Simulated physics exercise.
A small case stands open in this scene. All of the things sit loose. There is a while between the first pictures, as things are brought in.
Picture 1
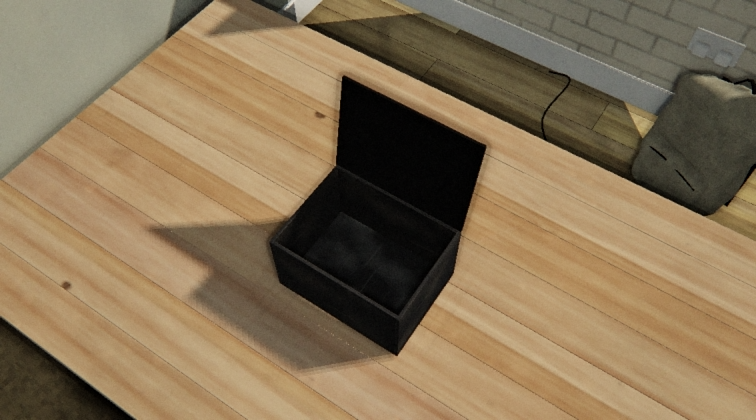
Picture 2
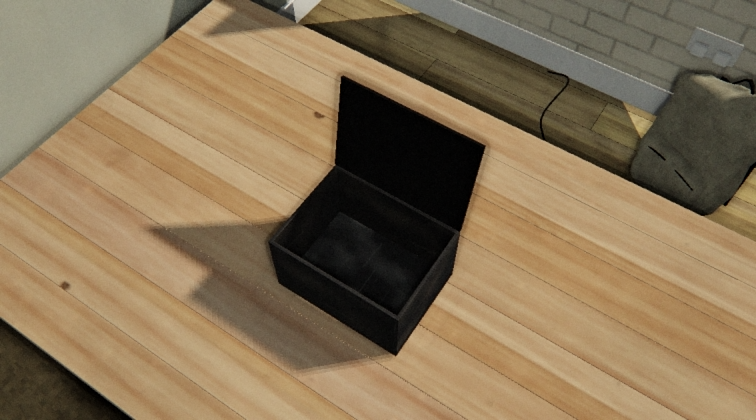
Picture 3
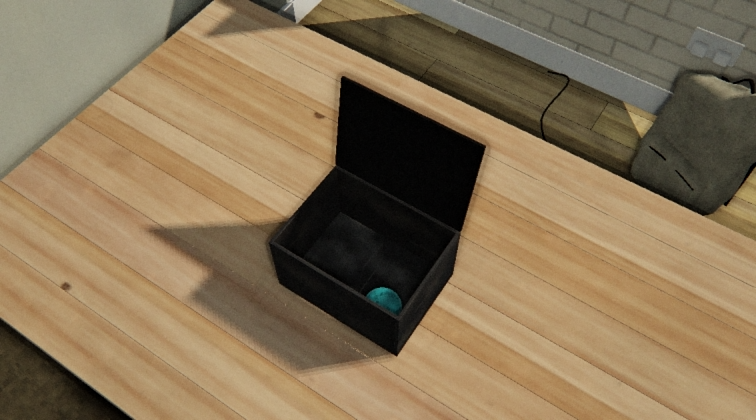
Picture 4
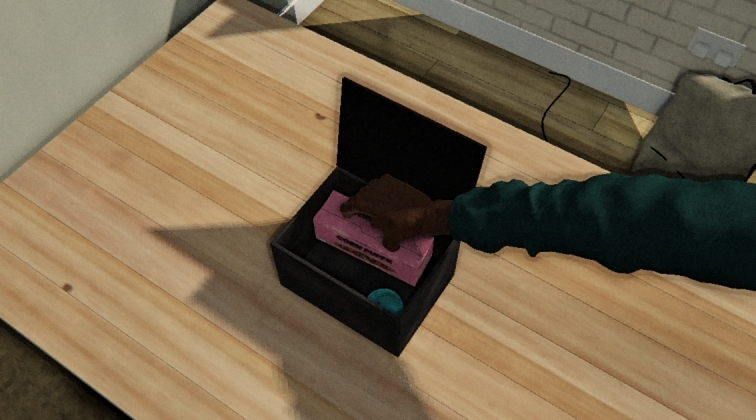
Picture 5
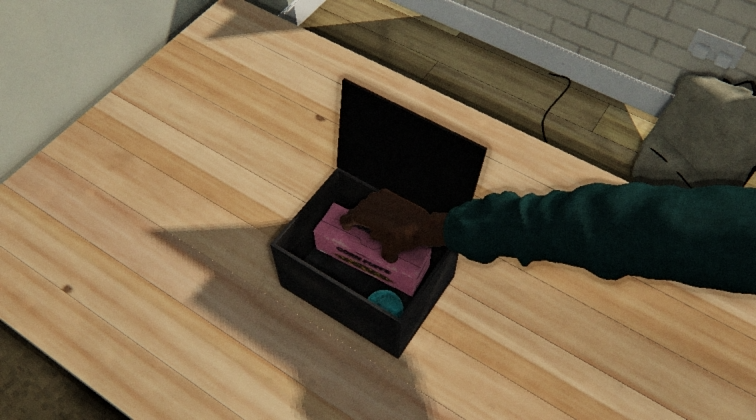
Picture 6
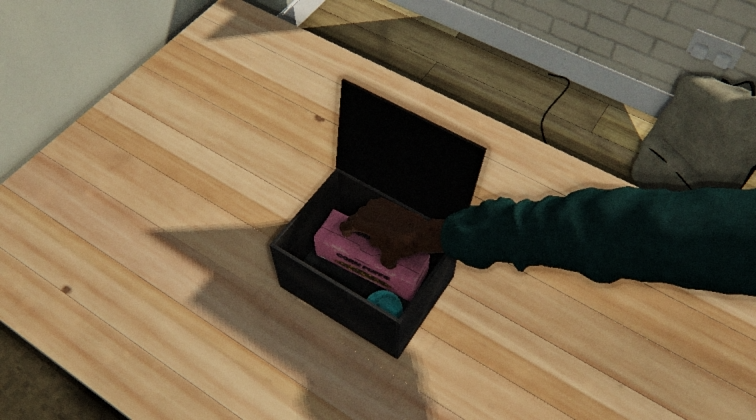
On a wooden table, a hand lowers a pink carton into an open black case beside a teal object.
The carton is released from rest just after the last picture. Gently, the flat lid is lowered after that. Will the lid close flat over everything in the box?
Yes.
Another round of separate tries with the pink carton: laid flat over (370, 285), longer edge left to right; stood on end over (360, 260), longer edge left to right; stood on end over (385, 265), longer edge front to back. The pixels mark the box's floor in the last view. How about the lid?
Try one: Closed. Try two: Not closed. Try three: Not closed.
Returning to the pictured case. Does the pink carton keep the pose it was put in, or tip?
Looking at the last picture, the pink carton is left as set.
Then, 1.30 s on from there, lid 78° above the rim.
Then, 1.80 s on from there, lid 45° above the rim.
Then, 2.20 s on from there, lid 11° above the rim.
In the end, lid shut; both unmoved. At the end, from the last picture's camera, pink carton near (372, 255).
